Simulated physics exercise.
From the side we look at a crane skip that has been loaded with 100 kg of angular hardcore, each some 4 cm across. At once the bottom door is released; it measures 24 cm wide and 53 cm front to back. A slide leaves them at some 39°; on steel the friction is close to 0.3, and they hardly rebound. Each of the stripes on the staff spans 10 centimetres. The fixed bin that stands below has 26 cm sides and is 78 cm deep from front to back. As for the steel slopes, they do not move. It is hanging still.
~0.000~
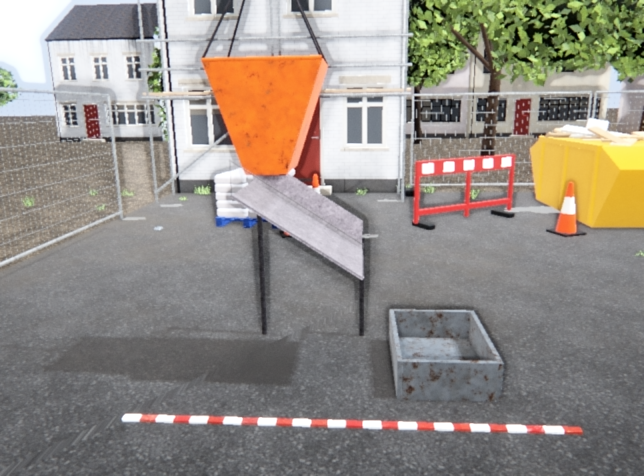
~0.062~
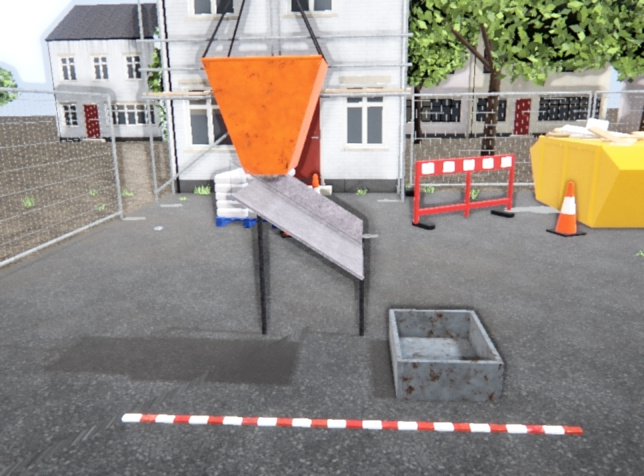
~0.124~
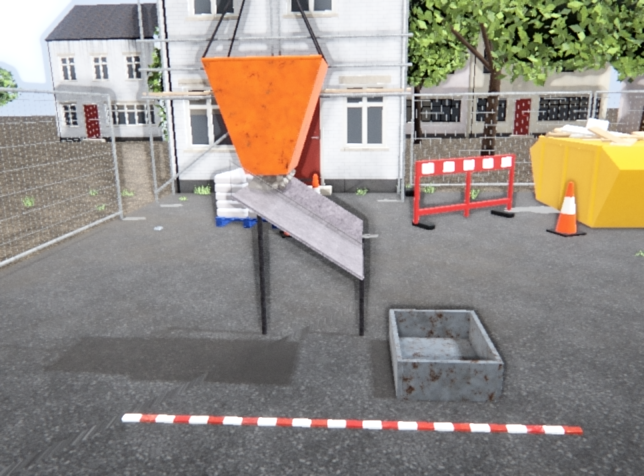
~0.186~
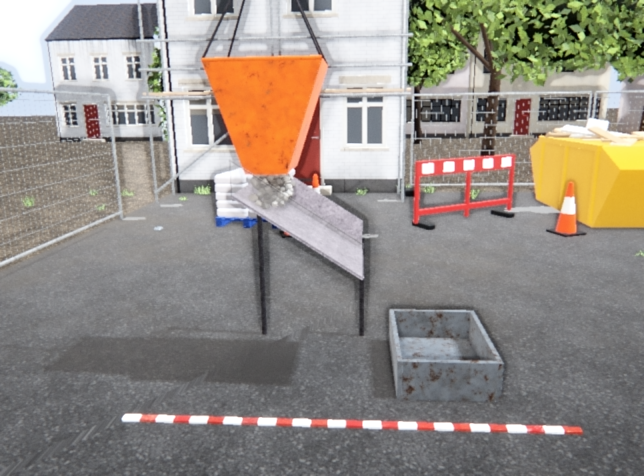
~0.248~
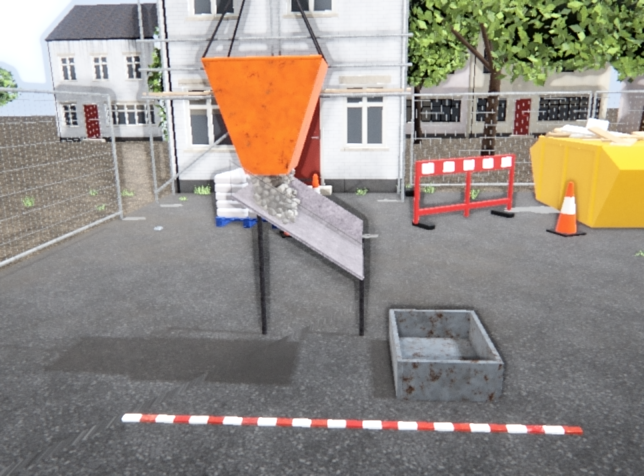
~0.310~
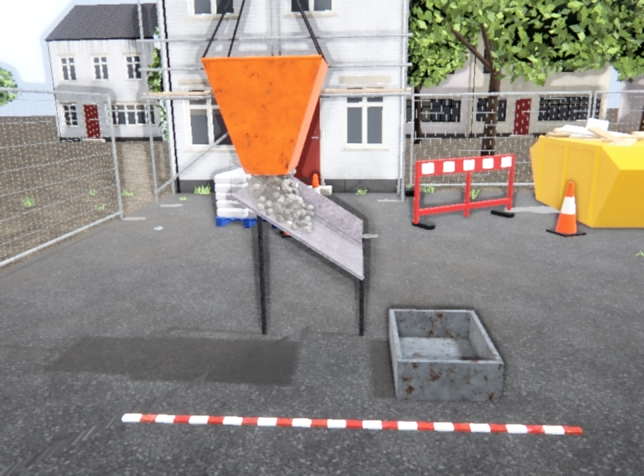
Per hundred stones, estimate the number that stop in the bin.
Roughly 100 of every hundred stones stop there.
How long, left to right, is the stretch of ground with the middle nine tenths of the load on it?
Some 50 cm left to right.
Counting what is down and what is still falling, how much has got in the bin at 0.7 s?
About 5 per cent of it.
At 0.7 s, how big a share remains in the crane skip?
5 %, roughly.
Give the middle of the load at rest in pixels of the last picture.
They settle centred roughly at (439, 351).
After 0.7 s, 6 % in the crane skip, 77 % on the steel, 14 % falling or lying left of the bin, 4 % falling or lying in the bin; the stones farthest right are at (436, 341).
After 1.1 s, 0 % in the crane skip, 34 % on the steel, 15 % falling or lying left of the bin, 52 % falling or lying in the bin; the stones farthest right are at (475, 354).
After 1.7 s, 0 % in the crane skip, 100 % falling or lying in the bin; the stones farthest right are at (478, 356).
After 2.6 s, 0 % in the crane skip, 100 % falling or lying in the bin; the stones farthest right are at (477, 354).
After 4.5 s, 0 % in the crane skip, 100 % in the bin; the stones farthest right are at (477, 354).
